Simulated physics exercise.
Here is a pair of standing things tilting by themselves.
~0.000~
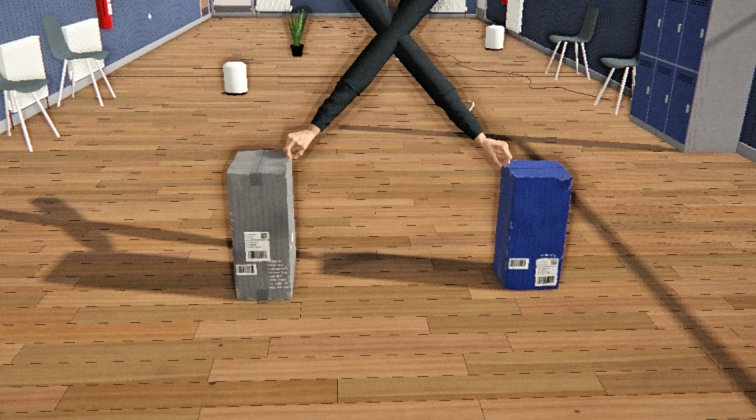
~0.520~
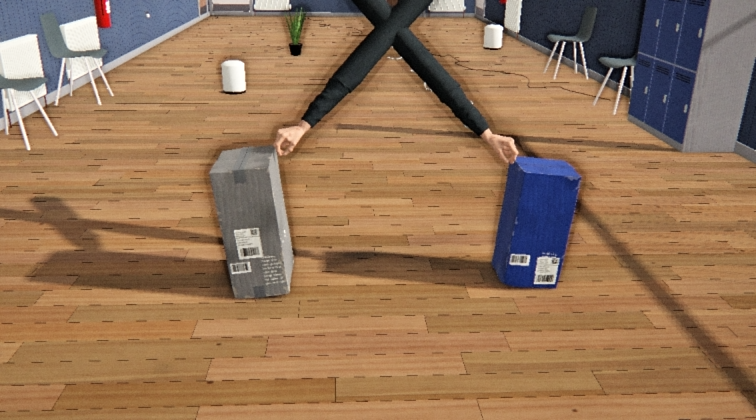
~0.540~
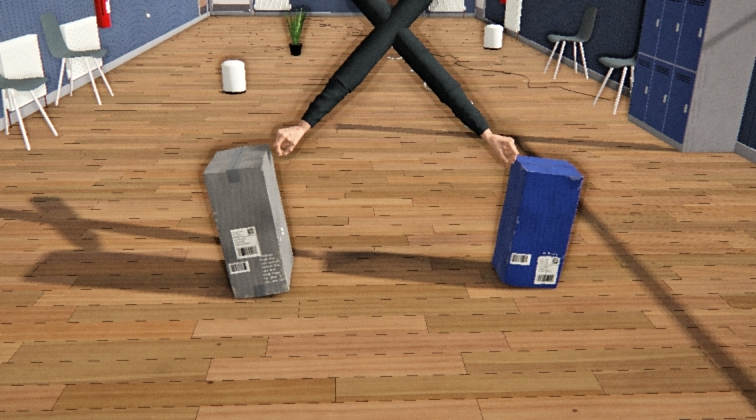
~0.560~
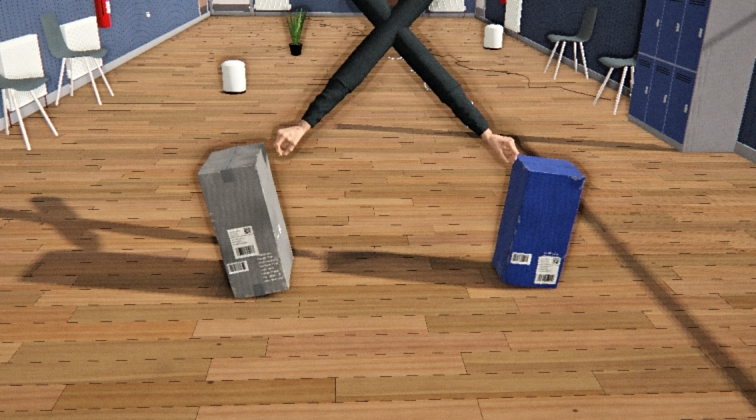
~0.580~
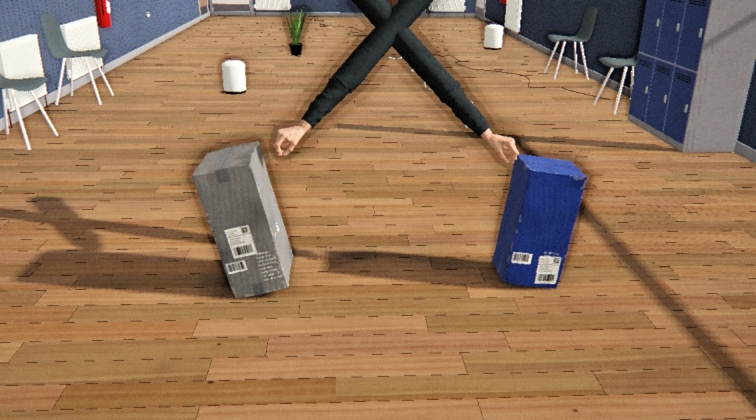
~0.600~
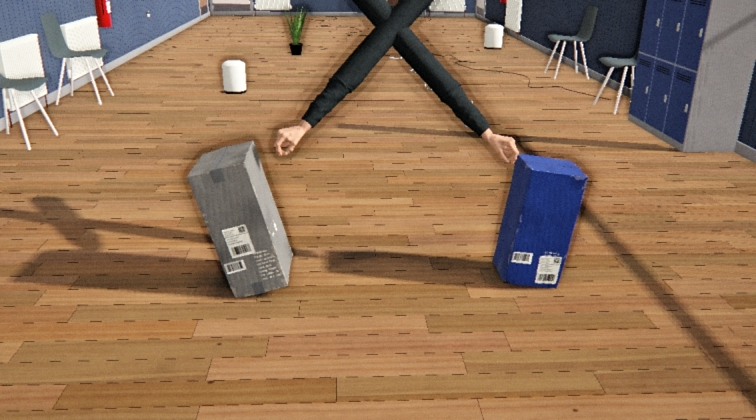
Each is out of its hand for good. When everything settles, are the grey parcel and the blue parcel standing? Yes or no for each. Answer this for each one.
Grey parcel: No; blue parcel: Yes.
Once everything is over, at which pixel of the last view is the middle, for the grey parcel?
Its middle settles around (169, 260) in the last picture.
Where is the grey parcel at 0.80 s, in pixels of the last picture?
Somewhere near (219, 220) in the last view.
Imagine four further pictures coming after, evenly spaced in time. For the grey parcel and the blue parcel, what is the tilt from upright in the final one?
First one at 25°, second one at 8° from upright.
After 0.80 s, grey parcel 35° off upright near (219, 220); blue parcel 2° off upright near (531, 223).
After 0.98 s, grey parcel 62° off upright near (189, 234); blue parcel 3° off upright near (526, 223).
After 1.14 s, grey parcel on its side near (168, 256); blue parcel upright near (531, 224).
In the end (3.5 s), the grey parcel goes down on its side, near (169, 260); the blue parcel returns to its base, near (529, 224).
